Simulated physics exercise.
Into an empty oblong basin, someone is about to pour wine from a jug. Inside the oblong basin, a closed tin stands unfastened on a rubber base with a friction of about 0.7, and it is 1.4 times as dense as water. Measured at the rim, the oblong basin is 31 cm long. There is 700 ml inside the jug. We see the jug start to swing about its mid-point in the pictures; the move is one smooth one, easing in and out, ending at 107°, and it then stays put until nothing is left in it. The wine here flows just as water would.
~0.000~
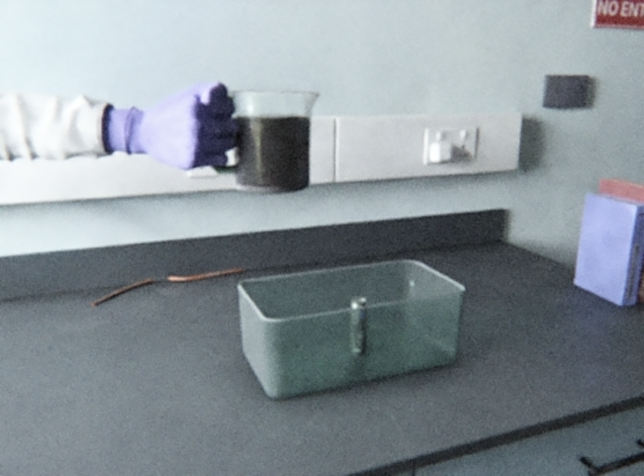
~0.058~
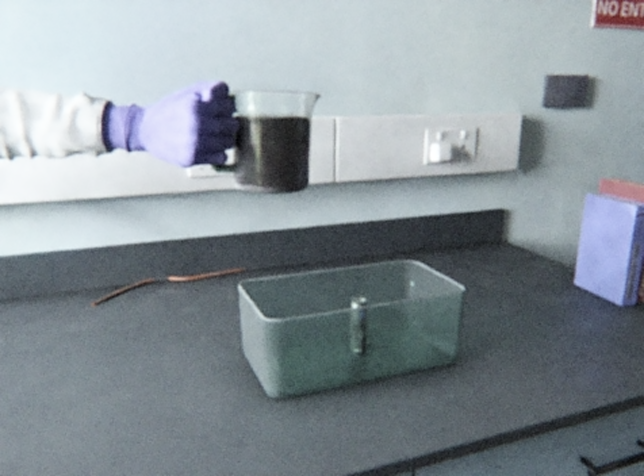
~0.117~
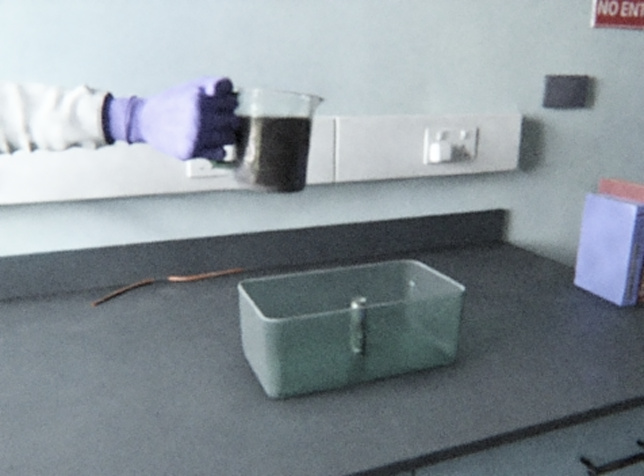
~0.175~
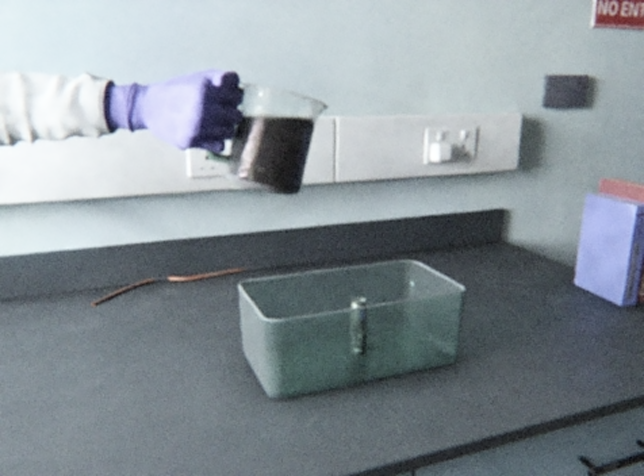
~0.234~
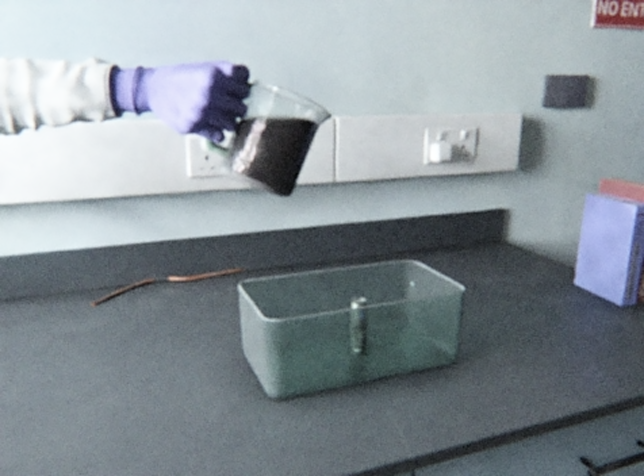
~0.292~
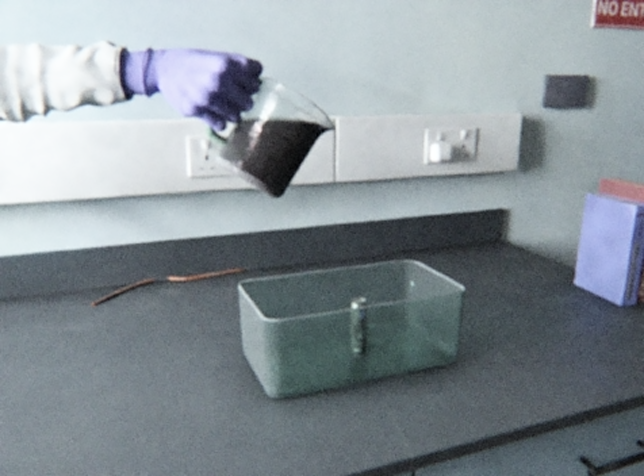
To begin with, a purple-gloved hand holds a glass jug of dark liquid upright above a clear, empty oblong basin with a small metallic cylinder on a grey worktop. The hand then tilts the jug steadily to the right, and the liquid shifts towards the lowered rim.
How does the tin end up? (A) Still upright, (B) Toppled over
Option A: Still upright.
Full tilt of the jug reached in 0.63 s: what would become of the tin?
In that case the tin stays vertical.
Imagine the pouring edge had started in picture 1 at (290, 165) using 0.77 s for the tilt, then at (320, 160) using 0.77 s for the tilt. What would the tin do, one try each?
Try 1: Tipped over; try 2: Tipped over.
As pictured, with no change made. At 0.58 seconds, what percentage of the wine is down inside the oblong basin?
About 4 per cent.
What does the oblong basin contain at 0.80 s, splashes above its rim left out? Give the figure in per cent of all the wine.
Around 52 per cent of the whole.
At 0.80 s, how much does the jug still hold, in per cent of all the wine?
16 per cent or so.
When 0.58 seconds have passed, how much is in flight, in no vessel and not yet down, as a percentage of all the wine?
At that moment, about 30 percent.
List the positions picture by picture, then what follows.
It leans 0°; its right rim is at (319, 93); the wine meets the walls at (234, 118) and (305, 116); the oblong basin's rim runs from (250, 302) to (439, 275); the tin's top is at (359, 303), in the first frame.
It leans 2°; its right rim is at (320, 95); the wine meets the walls at (235, 117) and (306, 116), in the second frame.
It leans 6°; its right rim is at (323, 99); the wine meets the walls at (236, 116) and (307, 117), in the third frame.
It leans 13°; its right rim is at (327, 106); the wine meets the walls at (238, 120) and (310, 118), in the fourth frame.
It leans 23°; its right rim is at (331, 116); the wine meets the walls at (235, 129) and (315, 120), in the fifth frame.
It leans 34°; its right rim is at (334, 129); the wine meets the walls at (228, 137) and (324, 124), in the sixth frame.
Then, 0.58 s in, the tilt is 92° and 66 per cent is still to pour; the tin stands where it began.
Then, 0.80 s in, the tilt is 107° and 17 per cent is still to pour; the tin stands where it began.
Then, 1.03 s in, the tilt is 107° and 2 per cent is still to pour; the tin stands where it began.
Then, 1.27 s in, the tilt is 107° and 0 per cent is still to pour; the tin stands where it began.
Finally, the tin stands where it began.
